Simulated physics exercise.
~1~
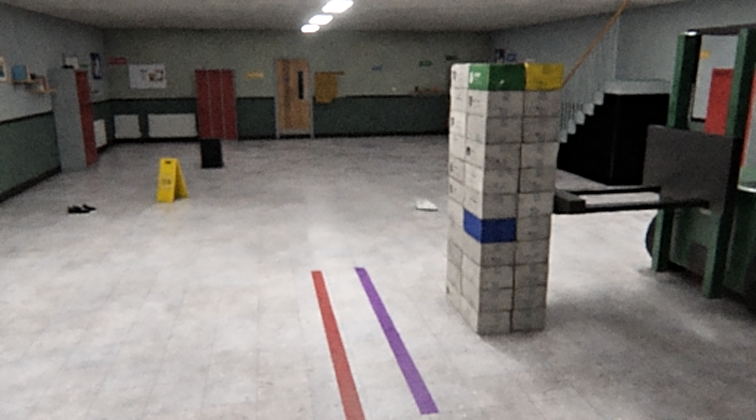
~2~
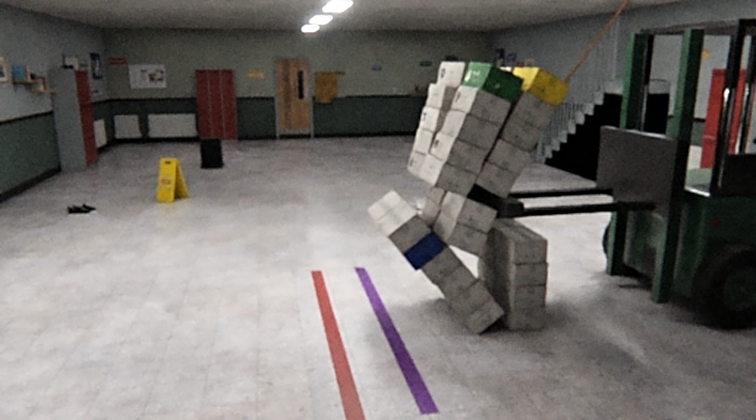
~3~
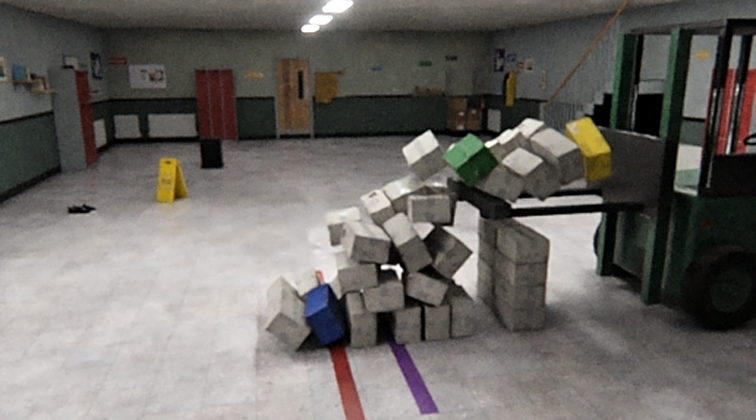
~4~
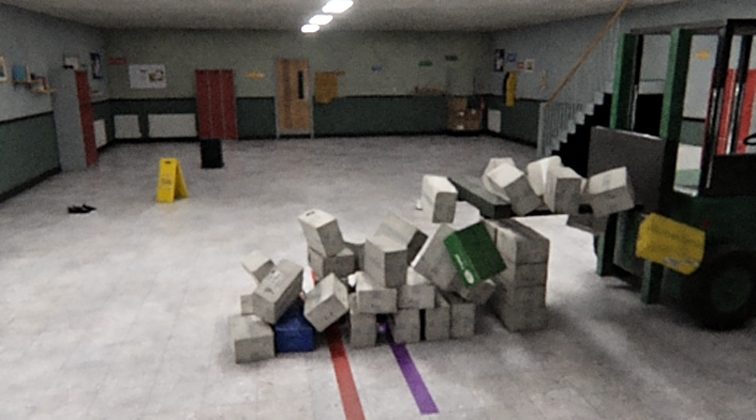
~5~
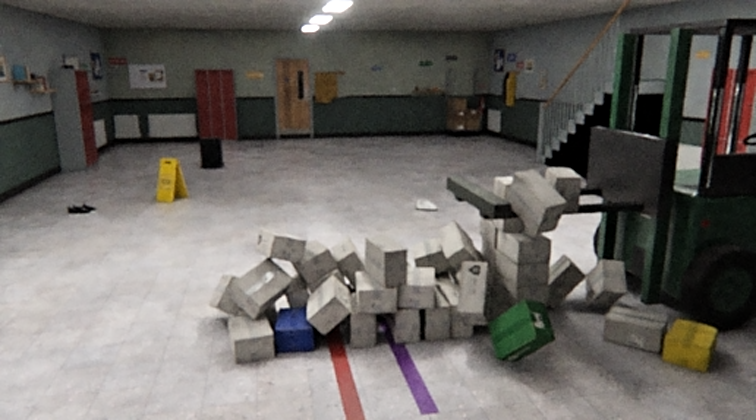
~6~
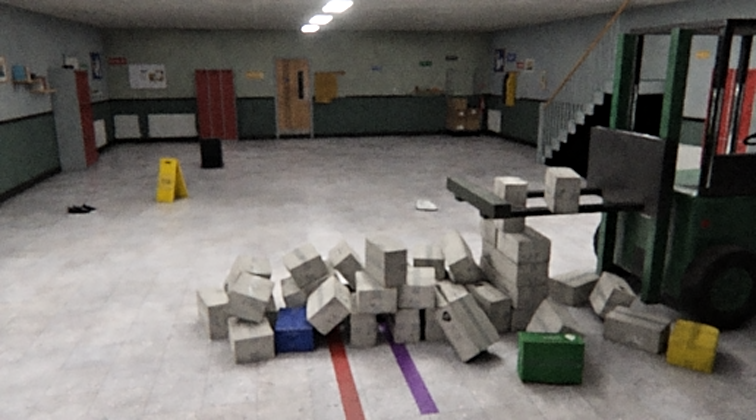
A forklift drives its beam into a tall parcel stack, toppling it into a scattered heap.
